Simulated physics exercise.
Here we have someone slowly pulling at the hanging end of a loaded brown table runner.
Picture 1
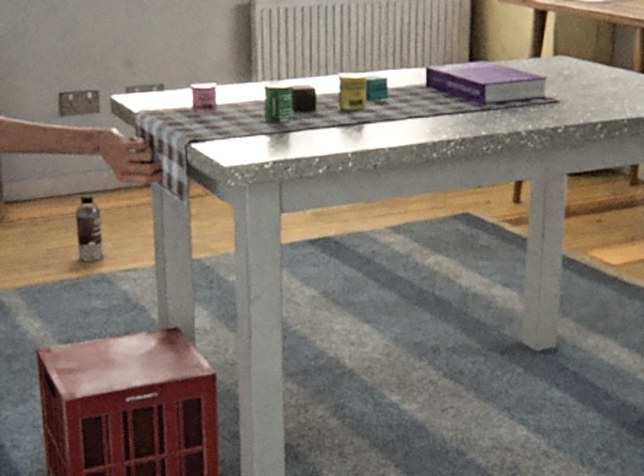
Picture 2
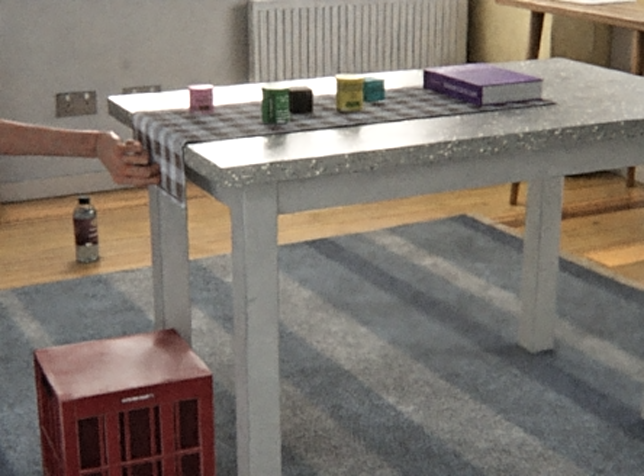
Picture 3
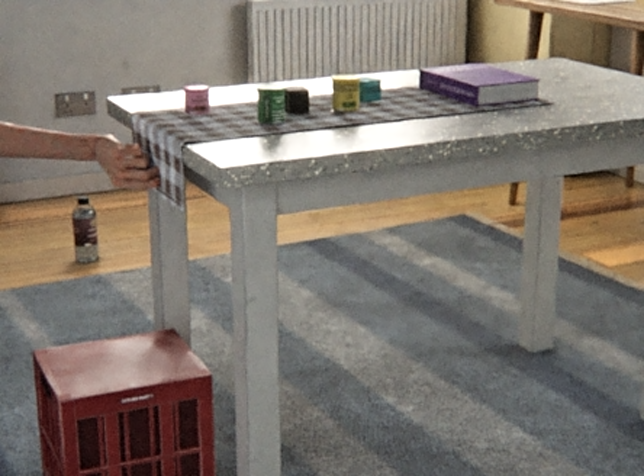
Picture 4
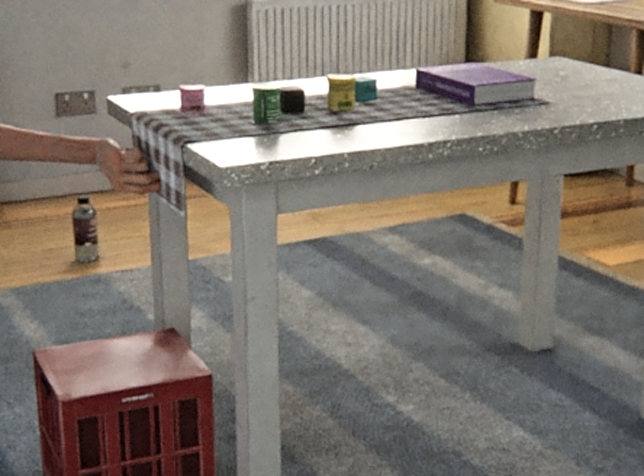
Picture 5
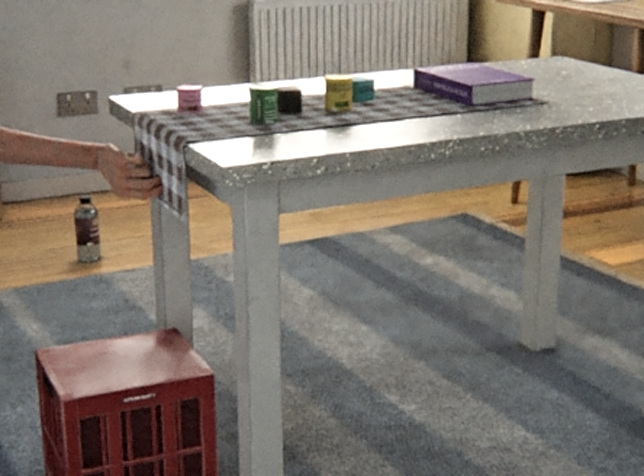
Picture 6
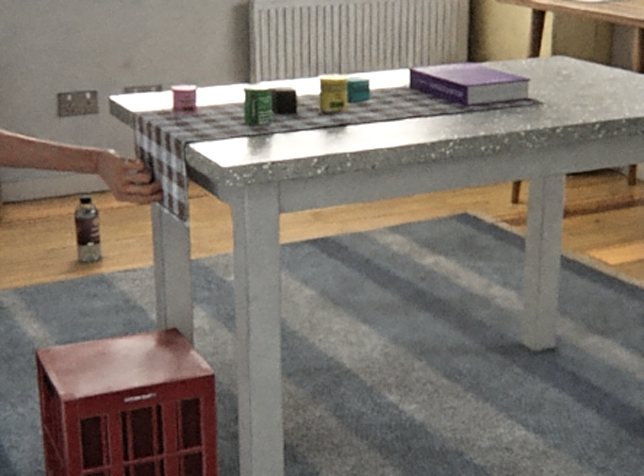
In the video, a hand at the left slowly pulls the hanging end of a checked table runner downward, and the small pots, cans, cubes and purple book on it shift slightly left together across the speckled tabletop.
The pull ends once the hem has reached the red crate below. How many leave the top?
It carries off three.
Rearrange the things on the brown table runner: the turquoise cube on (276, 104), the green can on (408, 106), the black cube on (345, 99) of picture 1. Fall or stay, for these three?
The turquoise cube tumbles off; the green can holds on; the black cube remains up.
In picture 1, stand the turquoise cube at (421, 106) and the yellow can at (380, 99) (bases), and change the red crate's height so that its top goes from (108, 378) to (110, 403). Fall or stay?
The turquoise cube survives, the yellow can remains up.
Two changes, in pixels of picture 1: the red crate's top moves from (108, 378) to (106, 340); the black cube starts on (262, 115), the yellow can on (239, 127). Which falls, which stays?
The black cube goes over; the yellow can drops off.
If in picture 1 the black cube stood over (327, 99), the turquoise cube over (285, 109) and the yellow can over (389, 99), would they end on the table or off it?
The black cube remains up, the turquoise cube drops off, the yellow can remains up.
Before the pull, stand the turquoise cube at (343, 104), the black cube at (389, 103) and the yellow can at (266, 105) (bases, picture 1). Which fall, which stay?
The turquoise cube does not fall; the black cube survives; the yellow can tumbles off.
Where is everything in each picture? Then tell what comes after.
In the first frame, hem (187, 207); pink pot (204, 85); green can (278, 84); black cube (302, 86); yellow can (352, 75); turquoise cube (372, 77); top of the crate (108, 378).
In the second frame, hem (185, 209); pink pot (201, 86).
In the third frame, hem (184, 213); green can (271, 86).
In the fourth frame, hem (185, 217); black cube (291, 88); top of the crate (104, 378).
In the fifth frame, hem (184, 222); yellow can (339, 76).
In the sixth frame, hem (190, 227); pink pot (184, 87); green can (258, 87); black cube (283, 88); yellow can (333, 77); turquoise cube (355, 78).
Soon after, hem near (161, 261); pink pot gone.
After that, hem near (162, 324); pink pot and green can gone.
And then, hem on the crate; pink pot, green can and black cube gone.
In the end, hem on the crate; pink pot, green can and black cube gone. The answer is three.
